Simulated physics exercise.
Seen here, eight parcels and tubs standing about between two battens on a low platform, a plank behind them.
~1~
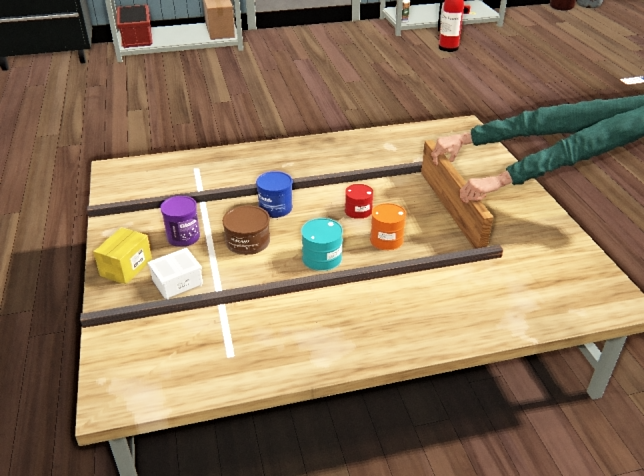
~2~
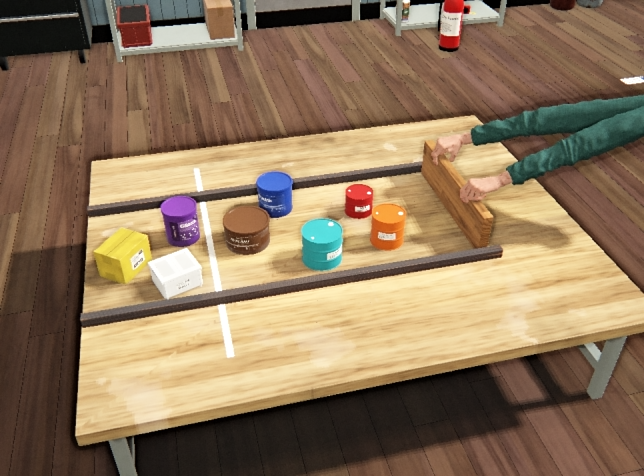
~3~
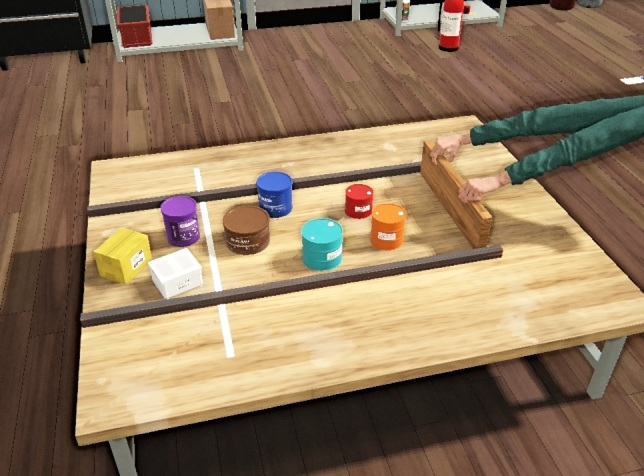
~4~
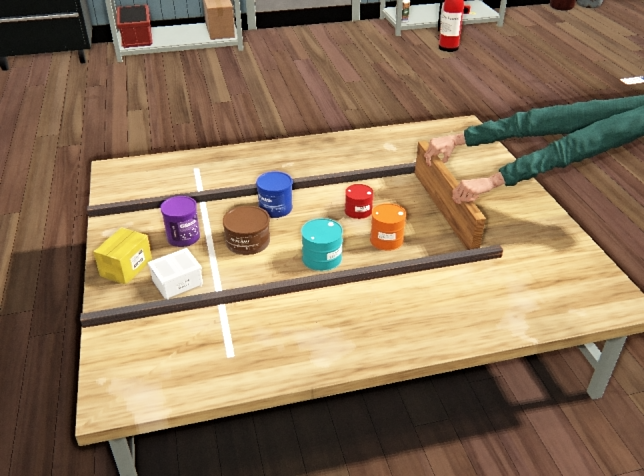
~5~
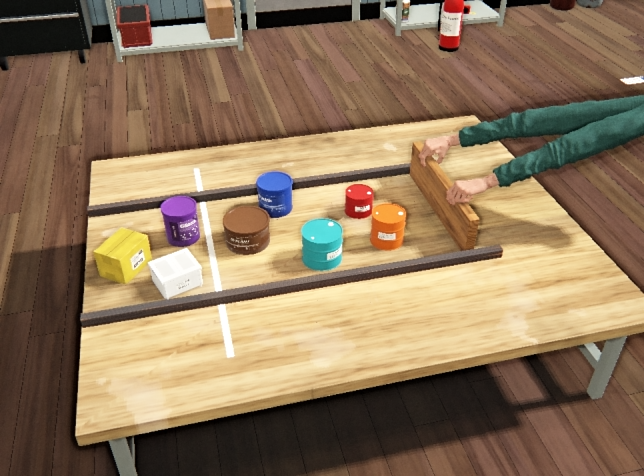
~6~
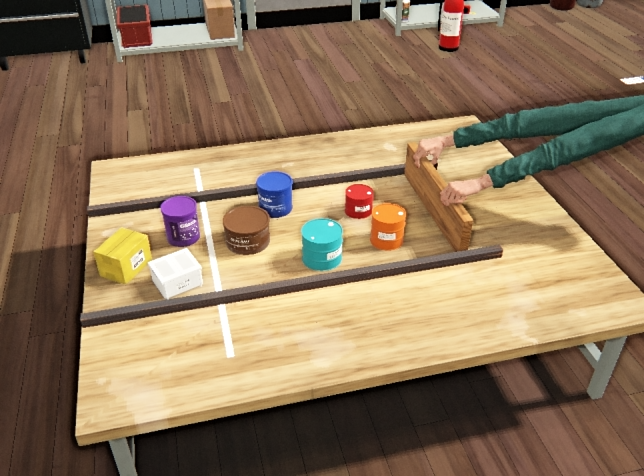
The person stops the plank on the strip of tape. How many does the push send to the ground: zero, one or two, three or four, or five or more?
Here the number that fall off is zero.
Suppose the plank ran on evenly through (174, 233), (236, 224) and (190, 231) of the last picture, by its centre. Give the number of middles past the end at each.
Past the end: 1, 0 and 0.
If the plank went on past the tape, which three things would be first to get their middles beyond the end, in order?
In order: The yellow box, the white tote, the purple pail.
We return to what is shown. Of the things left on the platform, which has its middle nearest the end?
The yellow box.
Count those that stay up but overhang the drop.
It comes to 0.
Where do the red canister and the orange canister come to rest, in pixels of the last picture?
Near (193, 227) and (195, 250).
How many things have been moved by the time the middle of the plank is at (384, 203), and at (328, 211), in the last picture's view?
1 and 3.
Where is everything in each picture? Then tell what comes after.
Yellow box (124, 256); white tote (176, 274); purple pail (181, 222); plank (453, 193); tape (210, 246), in the first picture.
White tote (176, 274); plank (453, 193), in the second picture.
Purple pail (181, 222); blue pail (275, 195), in the third picture.
Yellow box (124, 256); turquoise canister (322, 245), in the fourth picture.
White tote (176, 274); red canister (359, 201), in the fifth picture.
Yellow box (124, 256); white tote (176, 274); purple pail (181, 222); plank (435, 195); tape (210, 246), in the sixth picture.
Soon after, none off yet; yellow box at rest near (124, 256); white tote at rest near (176, 274); purple pail at rest near (181, 222).
At rest, the number that fall off is zero.
